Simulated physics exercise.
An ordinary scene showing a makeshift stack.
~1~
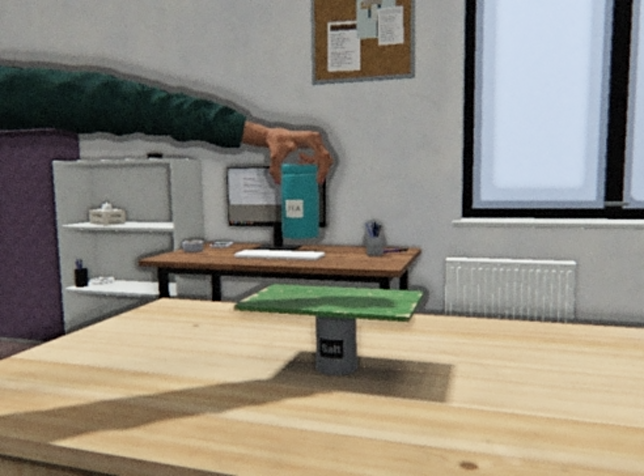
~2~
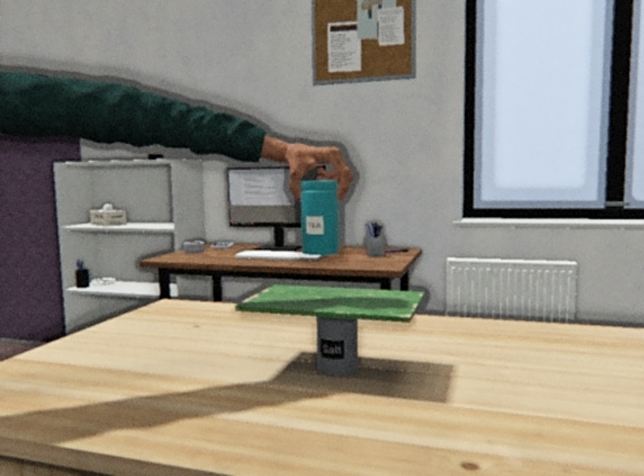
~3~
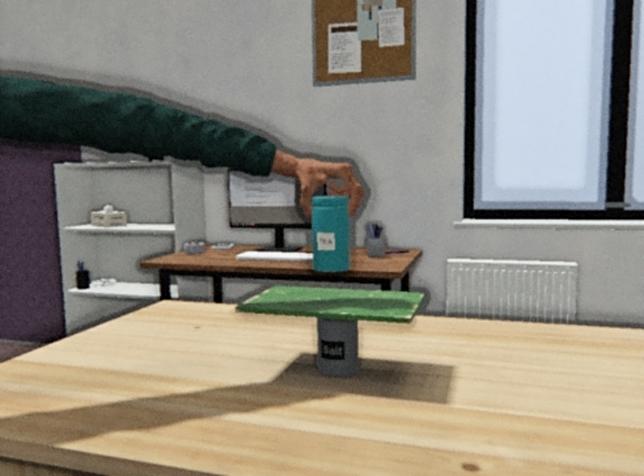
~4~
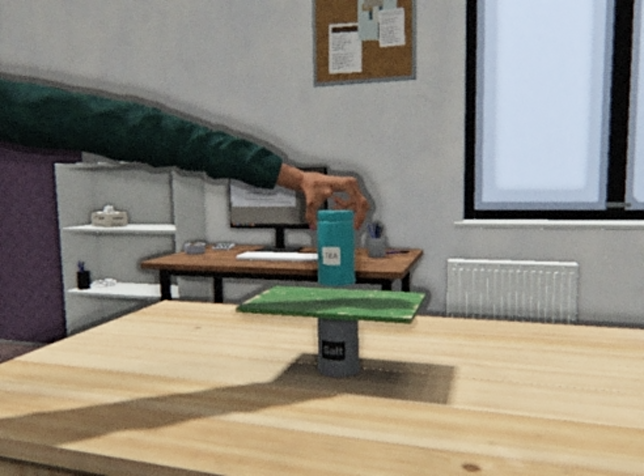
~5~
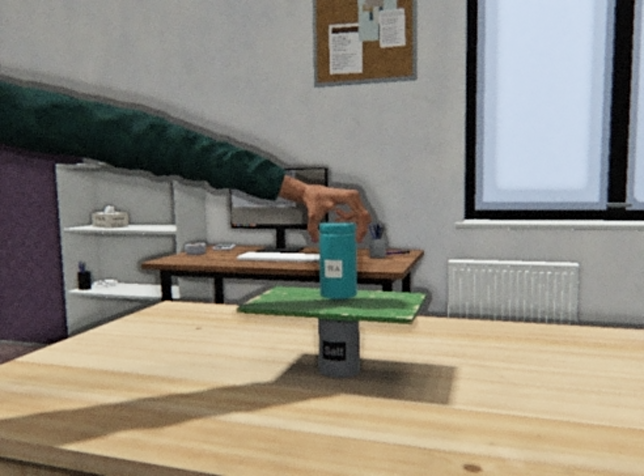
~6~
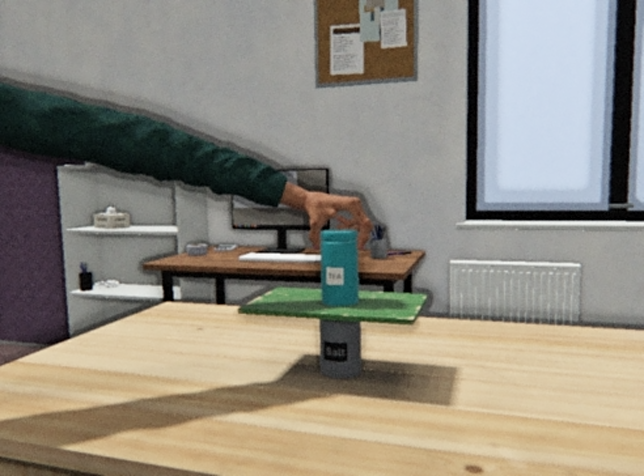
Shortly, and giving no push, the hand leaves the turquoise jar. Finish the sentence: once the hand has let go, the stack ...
The stack stands firm.
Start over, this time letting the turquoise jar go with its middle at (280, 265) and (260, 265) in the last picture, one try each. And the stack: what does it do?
Case A: It caves in; case B: It caves in.
Then, 0.30 s past the last view, nothing moves.
Then, 0.70 s past the last view, turquoise jar resting near (340, 267).
Finally, all 3 still in place. Final places as the last picture's camera would see them, turquoise jar near (340, 267). The stack holds.
